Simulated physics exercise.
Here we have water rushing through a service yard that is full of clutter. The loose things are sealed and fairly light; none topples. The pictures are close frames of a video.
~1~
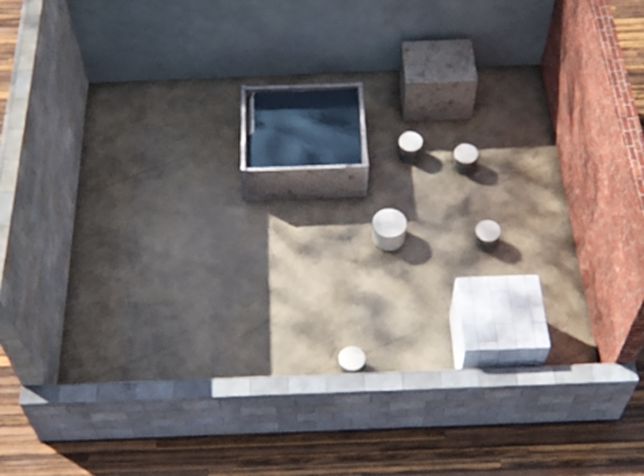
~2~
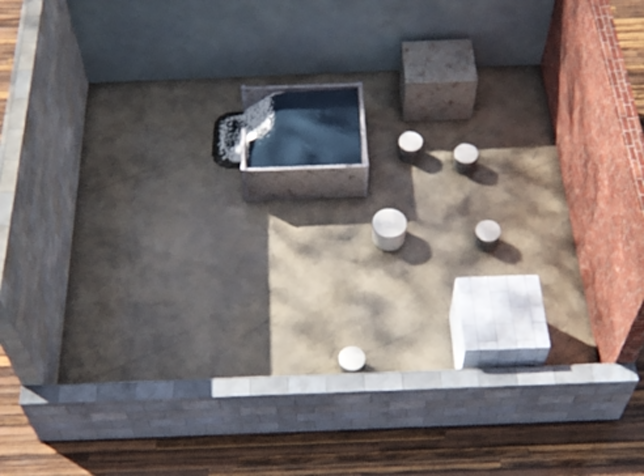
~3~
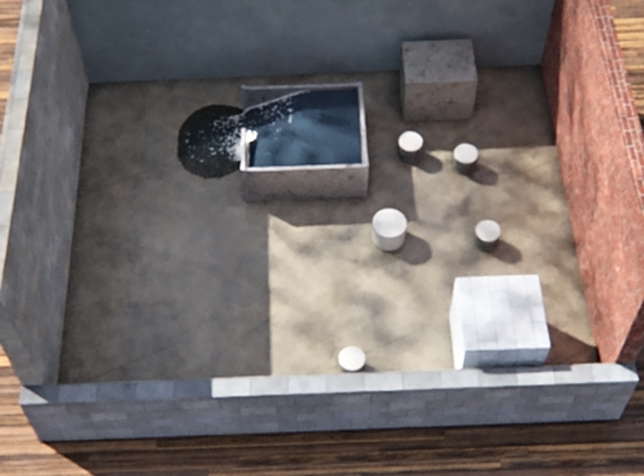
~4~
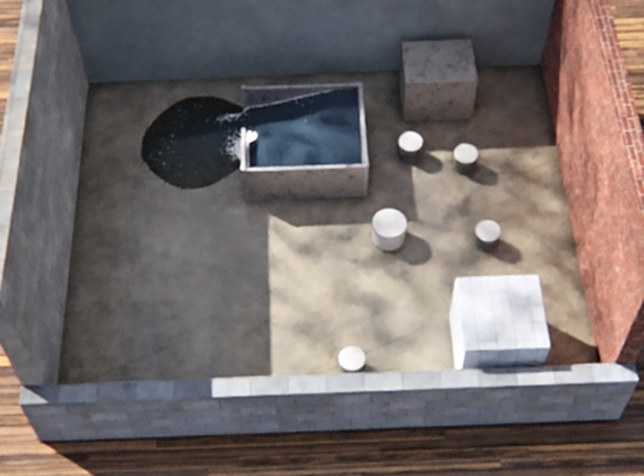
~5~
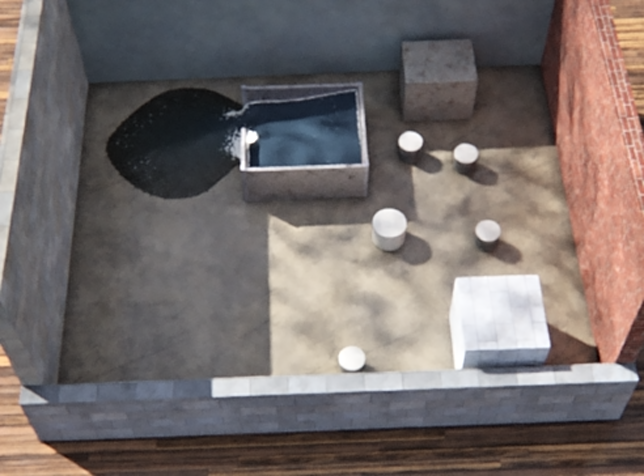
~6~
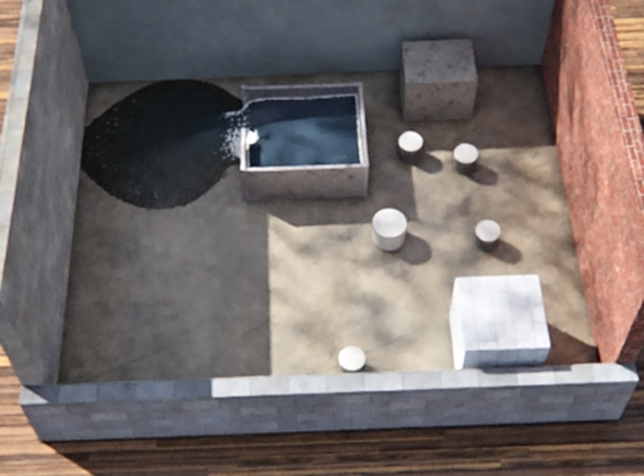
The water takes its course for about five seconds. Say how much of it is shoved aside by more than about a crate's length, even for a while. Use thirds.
Share: Not even a third.
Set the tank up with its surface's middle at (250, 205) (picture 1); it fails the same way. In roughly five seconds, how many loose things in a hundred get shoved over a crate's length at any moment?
Roughly 0 per cent.
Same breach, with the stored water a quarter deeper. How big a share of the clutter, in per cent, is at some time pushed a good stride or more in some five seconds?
Near 0 in a hundred.
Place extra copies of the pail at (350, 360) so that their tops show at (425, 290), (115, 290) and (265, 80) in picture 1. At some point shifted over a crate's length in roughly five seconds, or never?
As listed: Less than that, shifted that much, no.
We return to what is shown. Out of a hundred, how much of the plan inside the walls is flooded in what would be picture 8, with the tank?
Some 20 per cent.
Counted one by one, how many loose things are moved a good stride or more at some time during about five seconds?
The number is 0.
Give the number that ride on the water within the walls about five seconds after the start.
That makes 0.
A moment on, 0 of 5 are well off their spots; 0 afloat.
Next, 0 of 5 are well off their spots; 0 afloat.
Later, 0 of 5 are well off their spots; 0 afloat.
In the end, 0 of 5 are well off their spots, and 0 have been at some point; 0 afloat.
